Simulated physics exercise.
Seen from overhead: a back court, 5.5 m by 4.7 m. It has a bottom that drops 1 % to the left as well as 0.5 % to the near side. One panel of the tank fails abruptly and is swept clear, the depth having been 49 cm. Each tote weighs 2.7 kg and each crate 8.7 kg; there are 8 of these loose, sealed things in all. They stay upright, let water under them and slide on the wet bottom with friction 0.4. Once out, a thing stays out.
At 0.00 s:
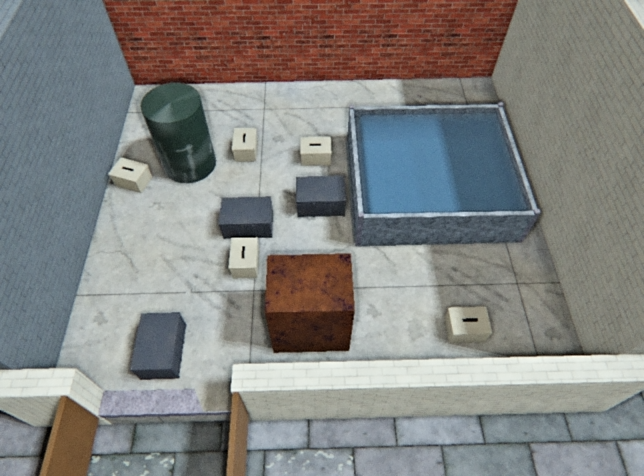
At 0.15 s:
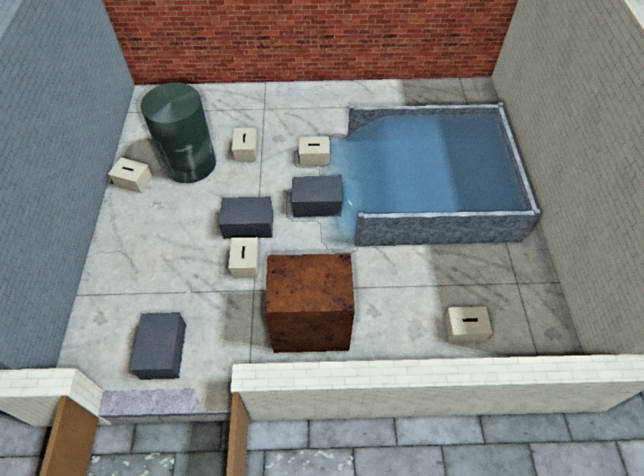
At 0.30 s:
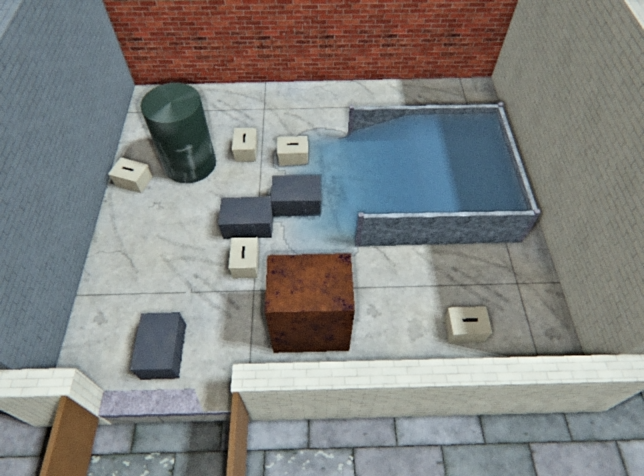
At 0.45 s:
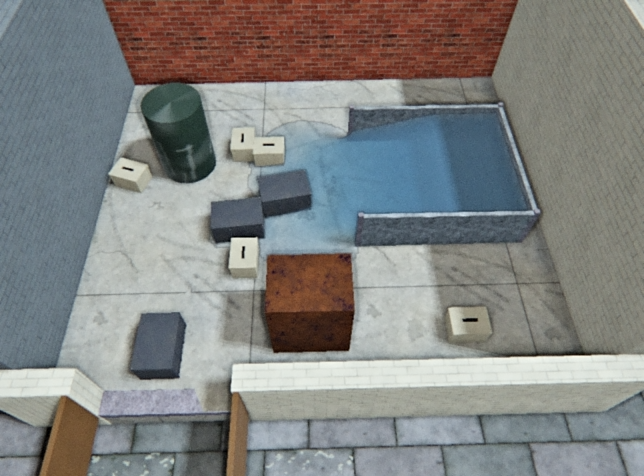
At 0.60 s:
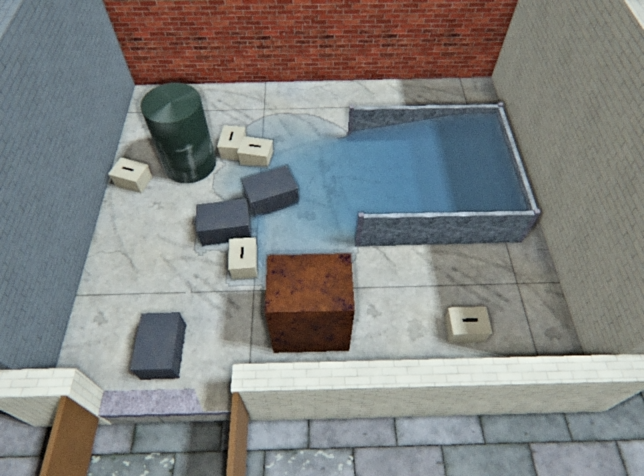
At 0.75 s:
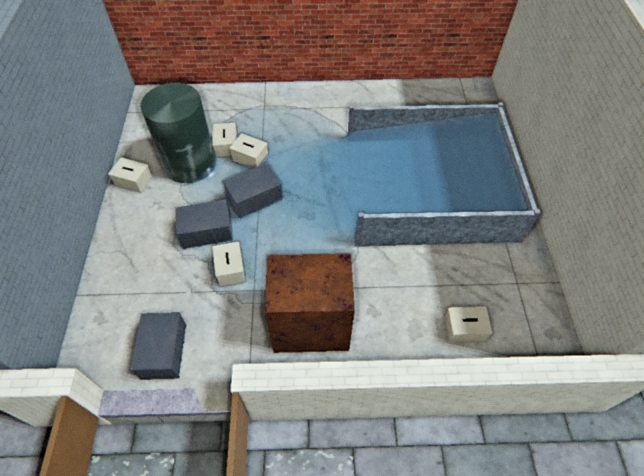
A big water tank in a walled court lost its left side, and water spread left across the paving, pushing nearby cream and dark grey boxes along while the rusty brown block stayed put.
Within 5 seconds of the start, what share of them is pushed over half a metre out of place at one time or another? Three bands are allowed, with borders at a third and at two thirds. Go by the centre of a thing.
Upper band.
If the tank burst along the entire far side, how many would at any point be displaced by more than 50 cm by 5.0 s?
In that case the number is 2.
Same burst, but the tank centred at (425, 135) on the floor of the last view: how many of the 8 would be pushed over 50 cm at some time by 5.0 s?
Then 7 of them would.
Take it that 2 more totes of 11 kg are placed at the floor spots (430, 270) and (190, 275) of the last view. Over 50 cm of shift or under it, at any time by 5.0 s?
In order: Within it, beyond it.
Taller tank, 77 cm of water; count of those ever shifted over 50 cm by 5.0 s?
You'd get 8 in that case.
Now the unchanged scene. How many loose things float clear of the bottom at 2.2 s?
My tally comes to 5.
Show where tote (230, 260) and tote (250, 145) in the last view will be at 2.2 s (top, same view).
They end up about (62, 347) and (149, 97) in the last view.
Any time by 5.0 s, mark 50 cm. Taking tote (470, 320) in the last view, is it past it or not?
The answer is smaller.
After 1.1 s 5 of 8 are over 50 cm from their spots; 2 afloat.
After 2.2 s 6 of 8 are over 50 cm from their spots; 5 afloat.
After 3.5 s 7 of 8 are over 50 cm from their spots; 6 afloat.
After 5.0 s 7 of 8 are over 50 cm from their spots, and 7 have been at some point; 5 afloat.
